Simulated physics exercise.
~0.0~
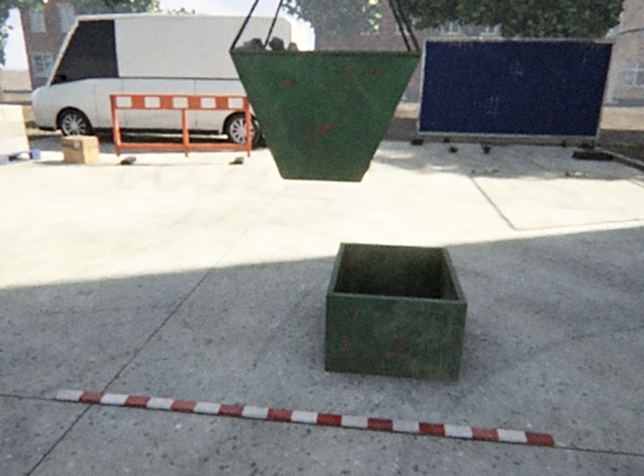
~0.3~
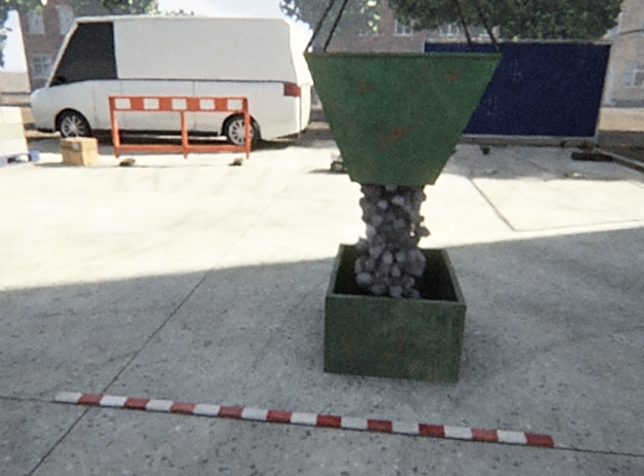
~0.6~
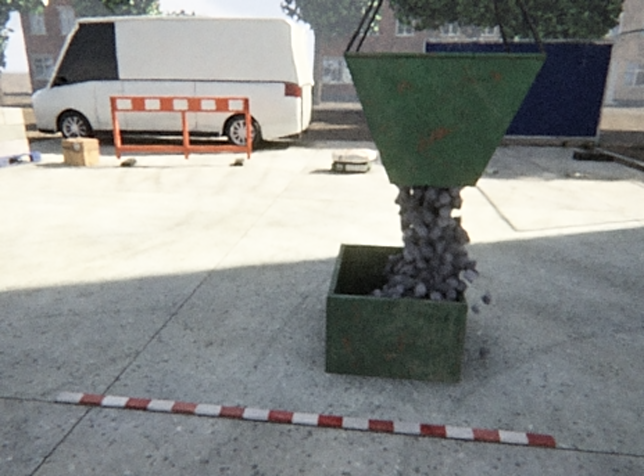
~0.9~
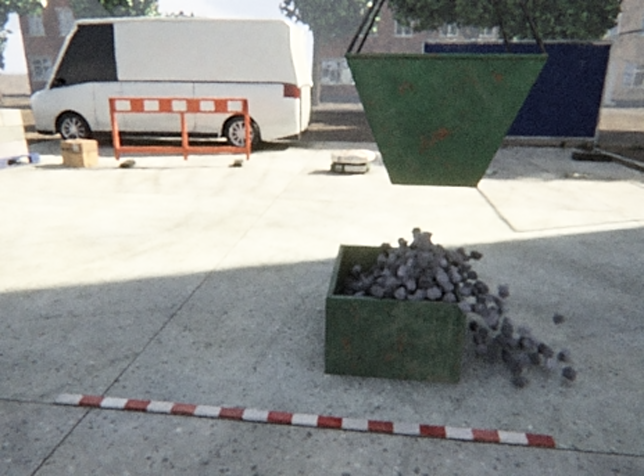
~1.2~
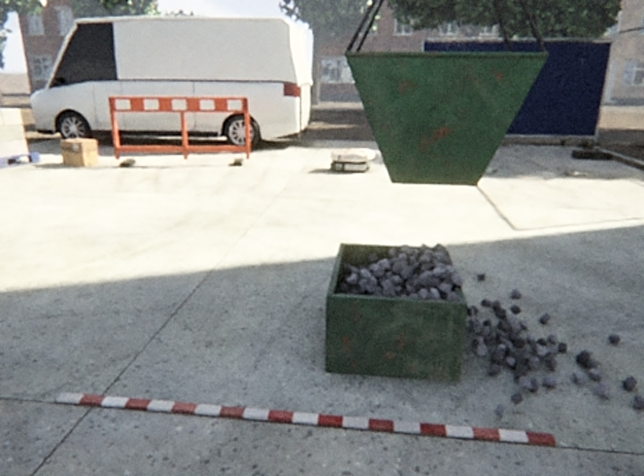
On a sunlit concrete yard seen from slightly above, a white van and an orange and white barrier stand at the back left, with a blue panel to the right. A tapered green skip hangs over an open green bin, behind a red and white striped strip on the ground. The skip moves right and grey stones pour from its bottom into the bin. It continues right, then stops as the stream reaches the bin's right side and some spill over. The skip empties, the heap settles, and most stones lie in the bin, with a small scatter to its right.
